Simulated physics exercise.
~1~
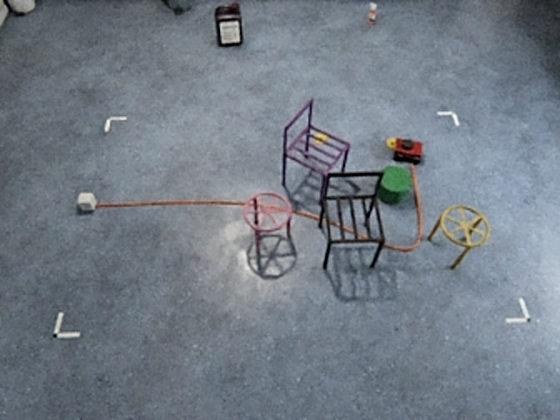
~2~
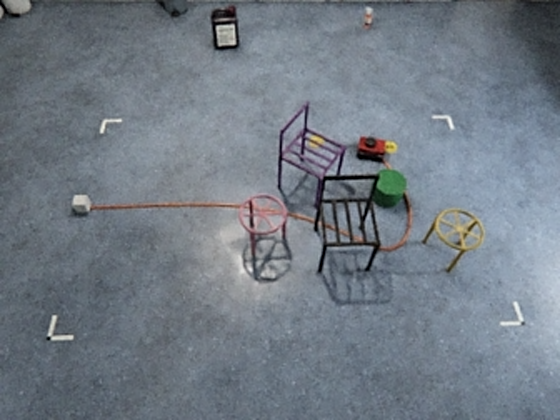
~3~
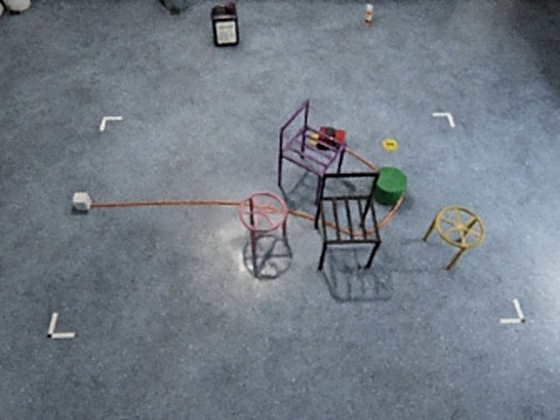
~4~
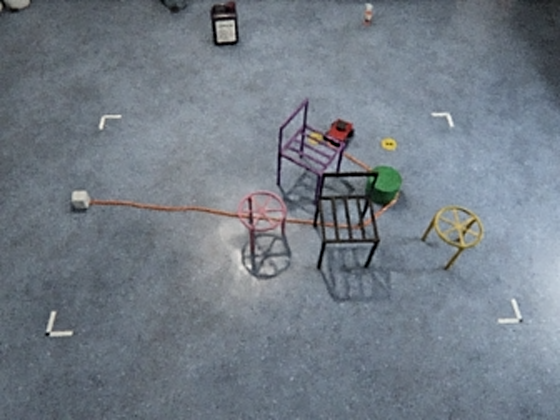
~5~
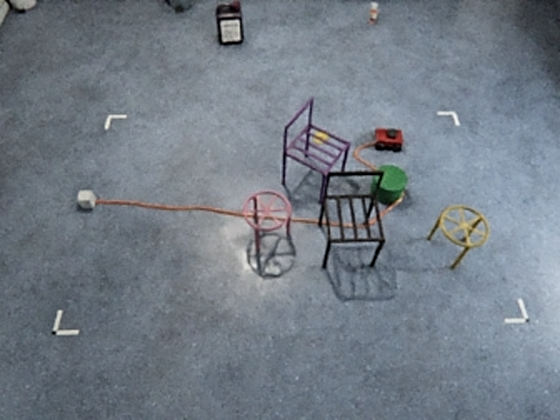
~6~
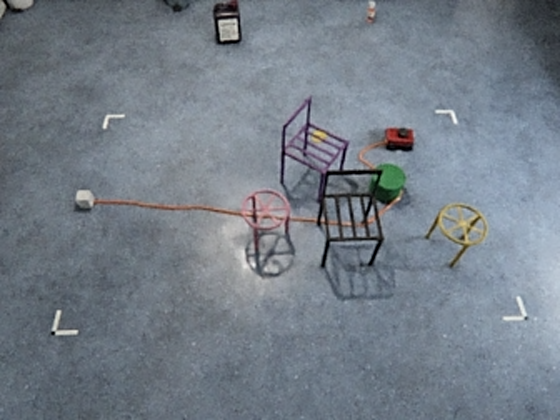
A small red cart trailing an orange cord moves among a green tub, two chairs and two stools on a blue-grey floor, seen from above by a slightly swaying camera. The cord runs from a pale block at left past the pink stool and black chair, with the purple chair behind and the yellow stool at right. The cart travels left behind the tub, past a yellow mark, to the purple chair. It then turns back right, the cord bending around the tub, which barely shifts. It ends behind the tub, with the chairs and stools still standing.
